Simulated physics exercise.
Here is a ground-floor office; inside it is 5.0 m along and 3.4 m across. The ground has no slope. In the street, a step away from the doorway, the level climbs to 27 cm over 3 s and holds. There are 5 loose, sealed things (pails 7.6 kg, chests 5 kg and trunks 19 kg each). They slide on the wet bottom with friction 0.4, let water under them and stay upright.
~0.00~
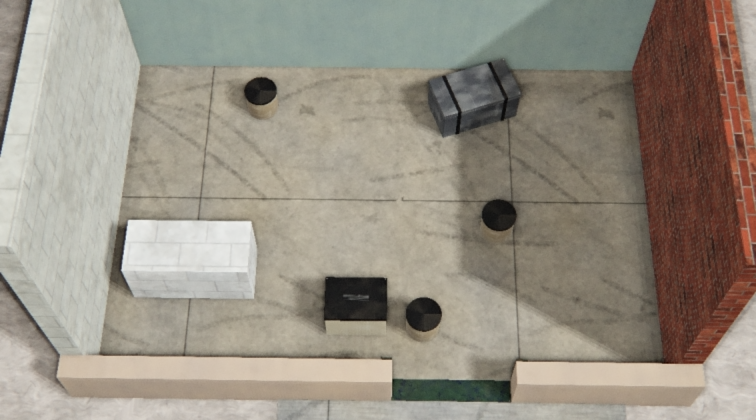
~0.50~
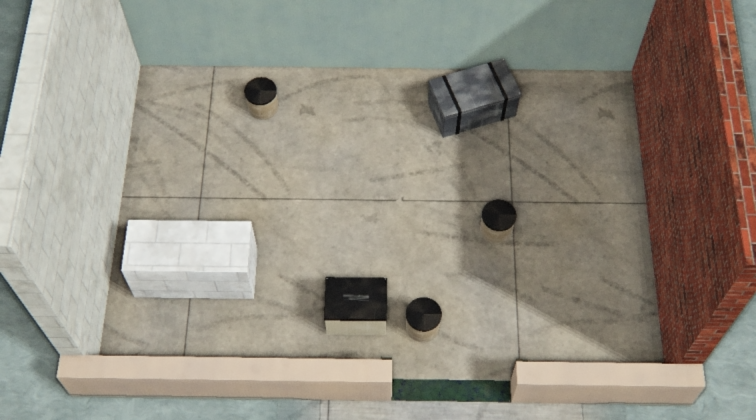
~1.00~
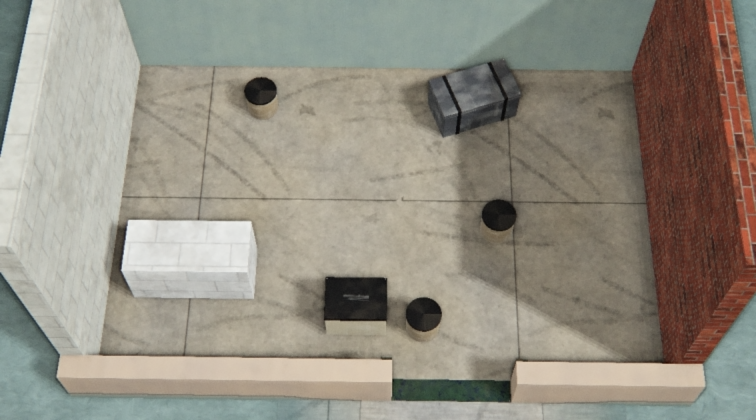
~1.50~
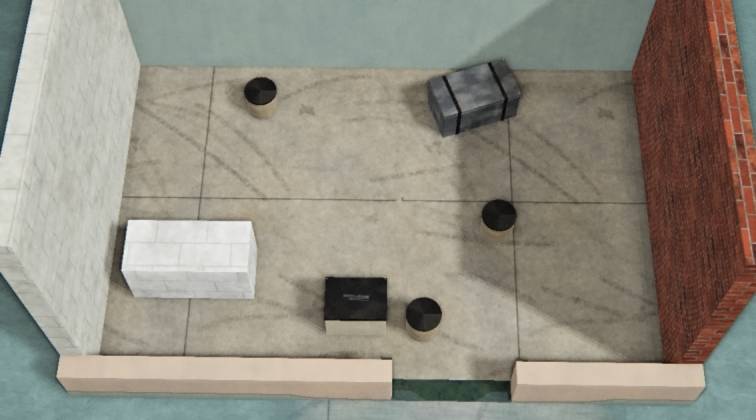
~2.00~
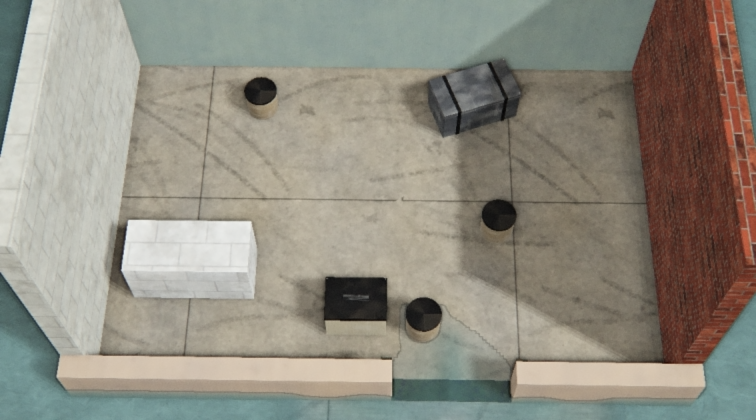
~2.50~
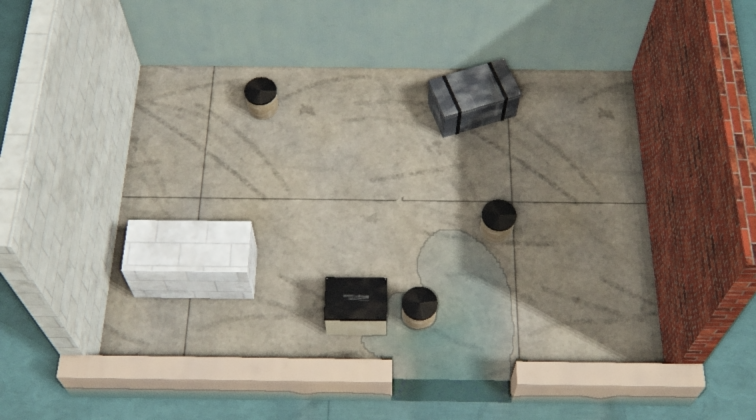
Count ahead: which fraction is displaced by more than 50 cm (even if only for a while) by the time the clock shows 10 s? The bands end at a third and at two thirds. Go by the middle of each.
That comes to two thirds or more.
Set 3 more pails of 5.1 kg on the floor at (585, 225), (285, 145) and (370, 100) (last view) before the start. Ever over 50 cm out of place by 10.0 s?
In turn: Past it, over, over.
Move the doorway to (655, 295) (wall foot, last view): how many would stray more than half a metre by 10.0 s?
In that case 4 of them.
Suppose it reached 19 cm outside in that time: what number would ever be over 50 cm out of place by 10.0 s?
In that case 4 of them.
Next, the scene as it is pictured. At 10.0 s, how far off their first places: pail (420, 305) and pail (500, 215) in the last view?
In that order: 350 cm, 140 cm.
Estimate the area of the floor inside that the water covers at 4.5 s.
Some 12.0 m2.
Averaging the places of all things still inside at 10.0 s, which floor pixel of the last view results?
At about (323, 170).
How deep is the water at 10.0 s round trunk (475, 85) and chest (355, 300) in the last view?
Roughly 14 and 5 cm.
After 3.5 s 1 of 5 are over 50 cm from their spots; 0 afloat.
After 4.5 s 3 of 5 are over 50 cm from their spots; 0 afloat.
After 7.0 s 4 of 5 are over 50 cm from their spots; 4 afloat.
After 10.0 s 5 of 5 are over 50 cm from their spots, and 5 have been at some point; 5 afloat.
